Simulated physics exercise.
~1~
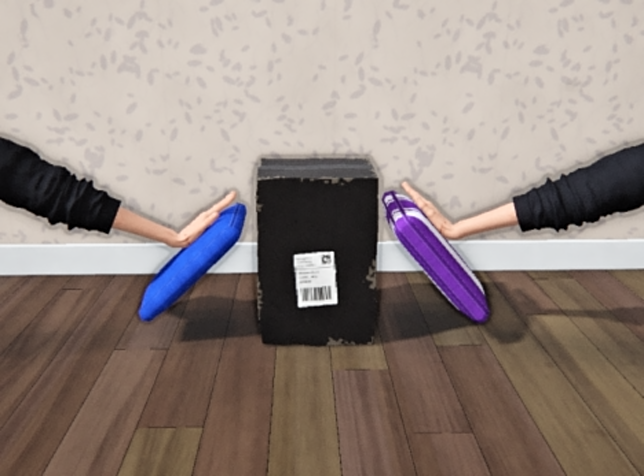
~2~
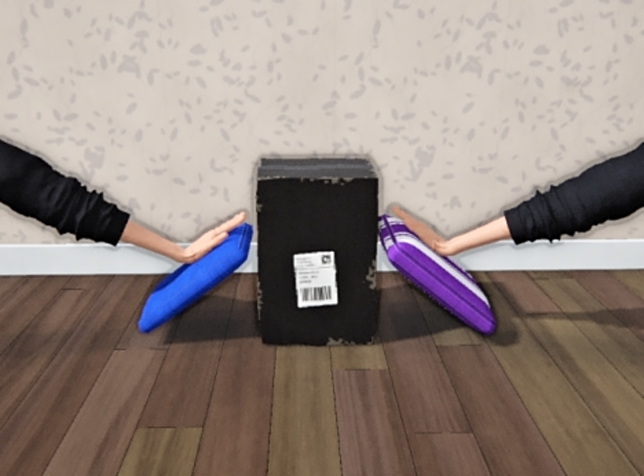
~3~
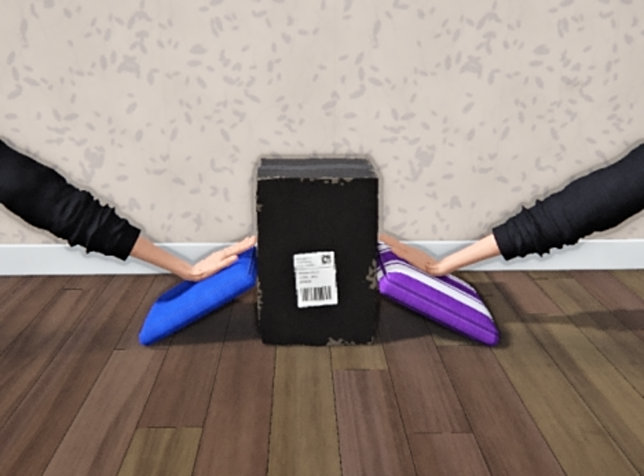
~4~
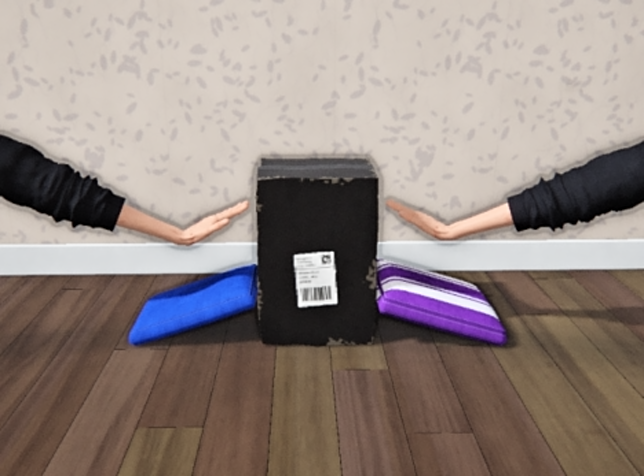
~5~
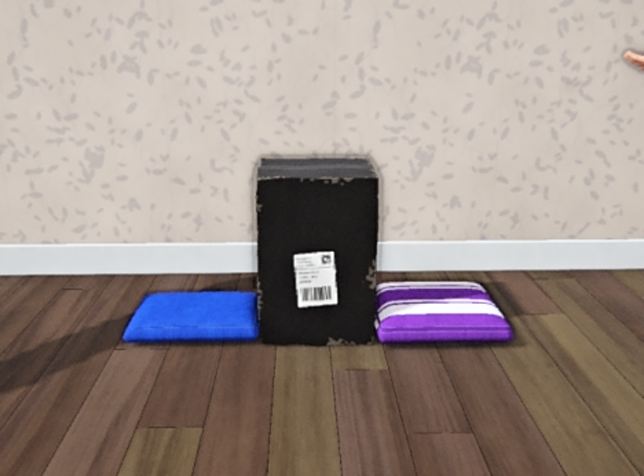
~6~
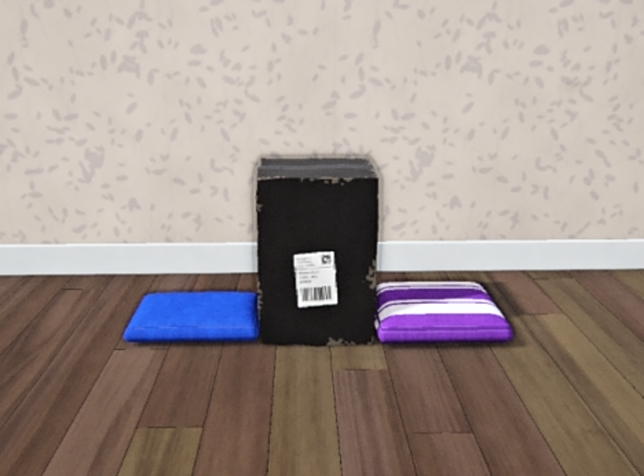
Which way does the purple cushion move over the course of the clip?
The purple cushion moves down, sinking from its tilted position beside the box until it lies flat on the floor.
